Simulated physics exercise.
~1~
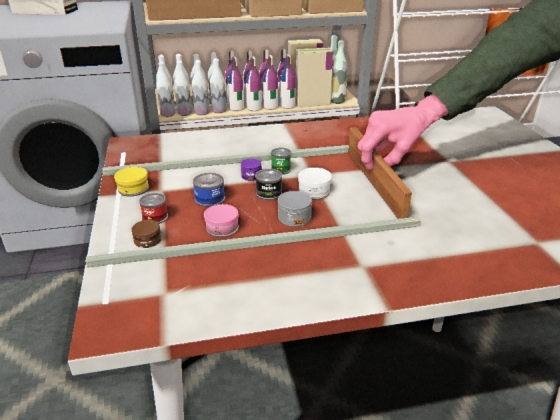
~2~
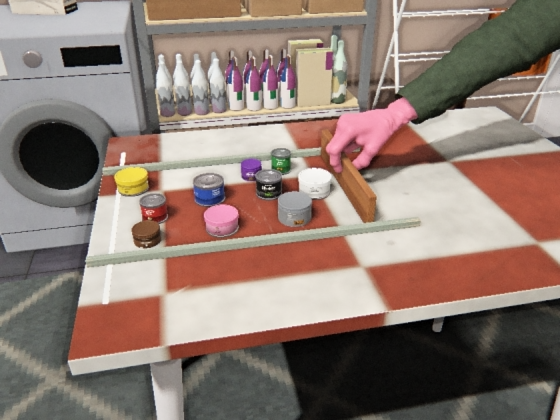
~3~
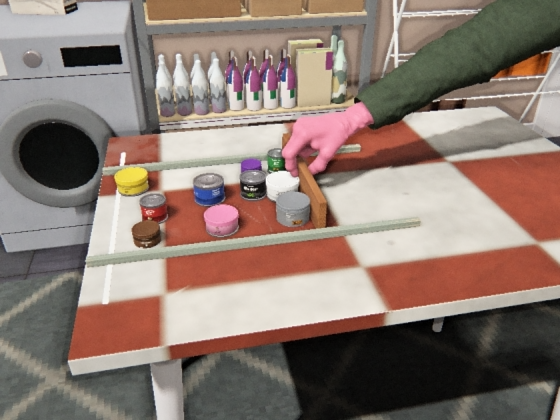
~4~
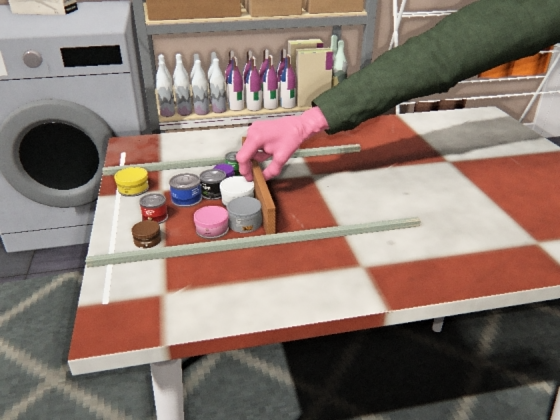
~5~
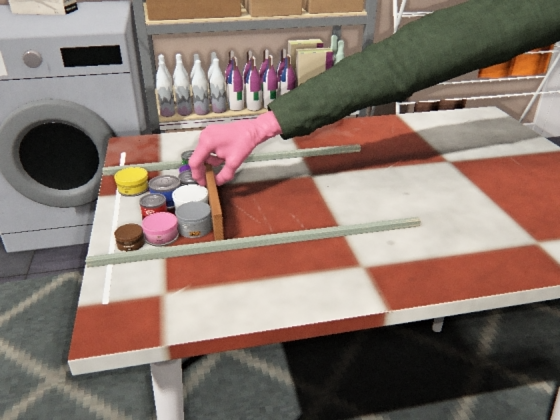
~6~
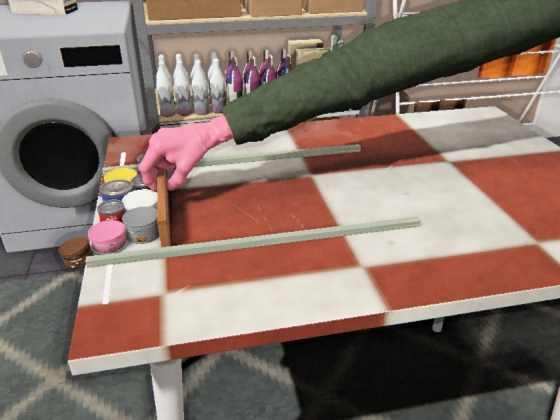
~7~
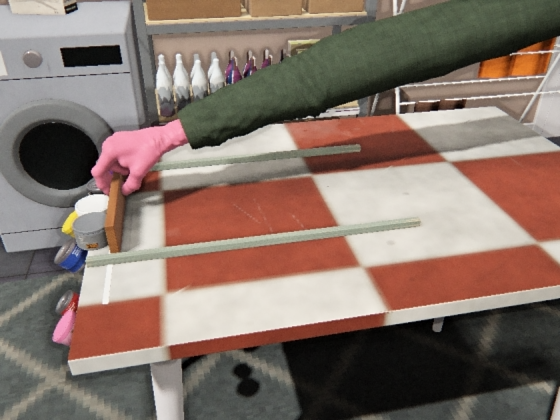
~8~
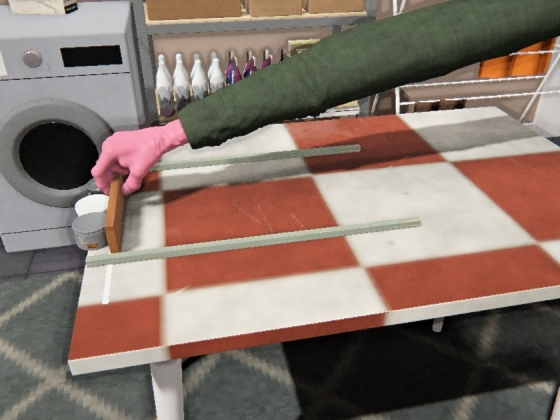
In a laundry room, a red and white checked table holds a cluster of small coloured pots and tins between two pale rails, near a strip of white tape by the left edge. A pink-gloved hand grips an upright wooden board and slides it left until it meets the nearest containers. The board gathers them into a tight bunch and pushes them across the tape. The brown tub goes over first, then the pink, red, blue and yellow ones tumble off. The board stops near the tape, with a white and a grey pot still beside it.
